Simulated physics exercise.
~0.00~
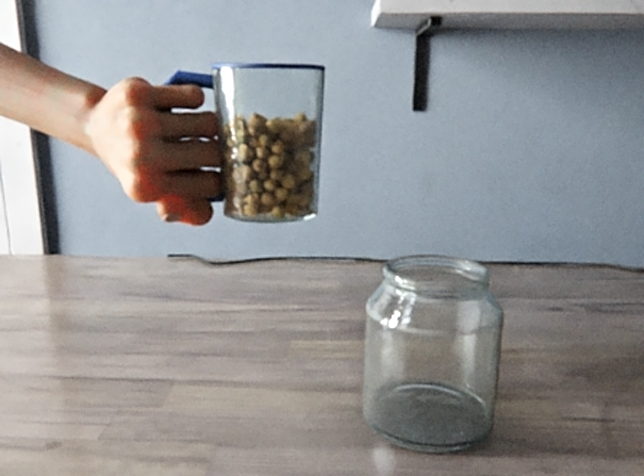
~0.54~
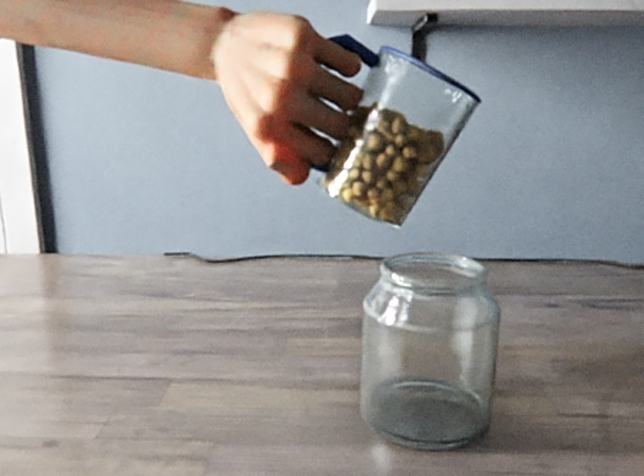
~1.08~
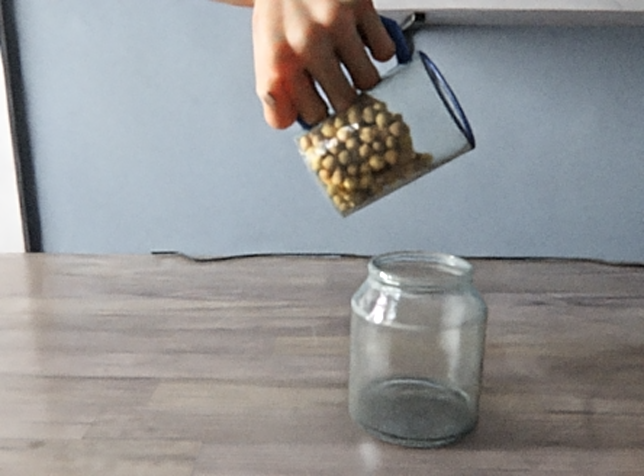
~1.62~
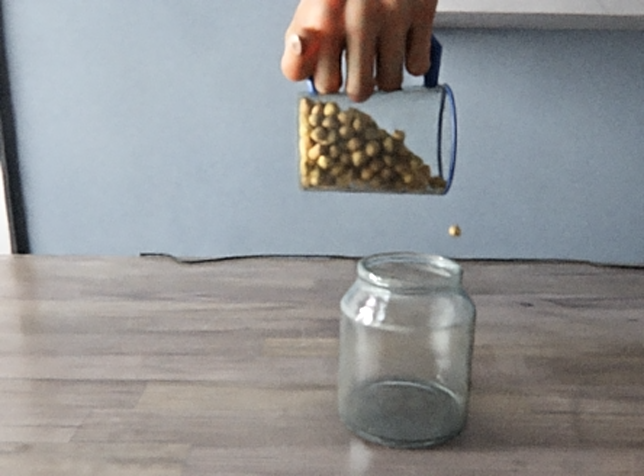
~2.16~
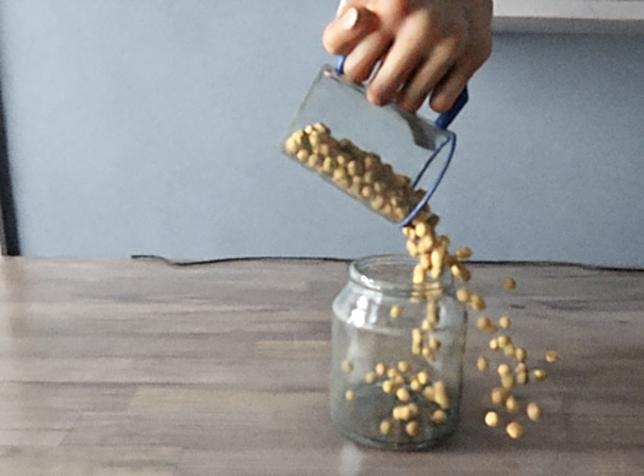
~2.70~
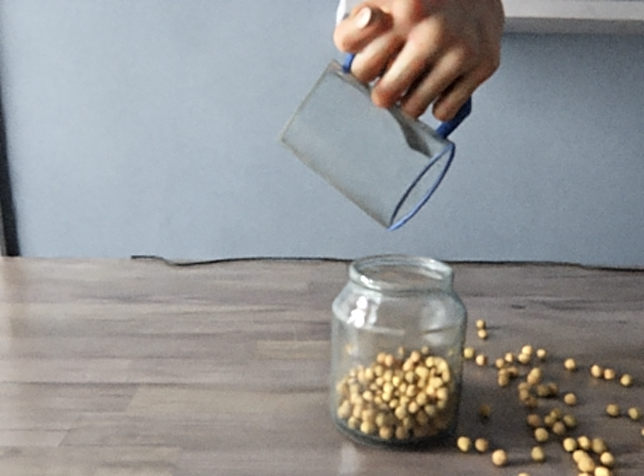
On a greyish wooden tabletop before a blue-grey wall, seen from the front and slightly above, an empty, open glass jar stands right of centre. A hand enters from the left, holding a clear cup with a blue rim and handle, partly filled with tan dried chickpeas. It carries the cup rightward above the jar and tips it until a single chickpea drops. As it tilts further, the chickpeas pour out in a stream, some missing the opening on the right. The cup ends empty, with most chickpeas in the jar and some scattered across the table to its right.
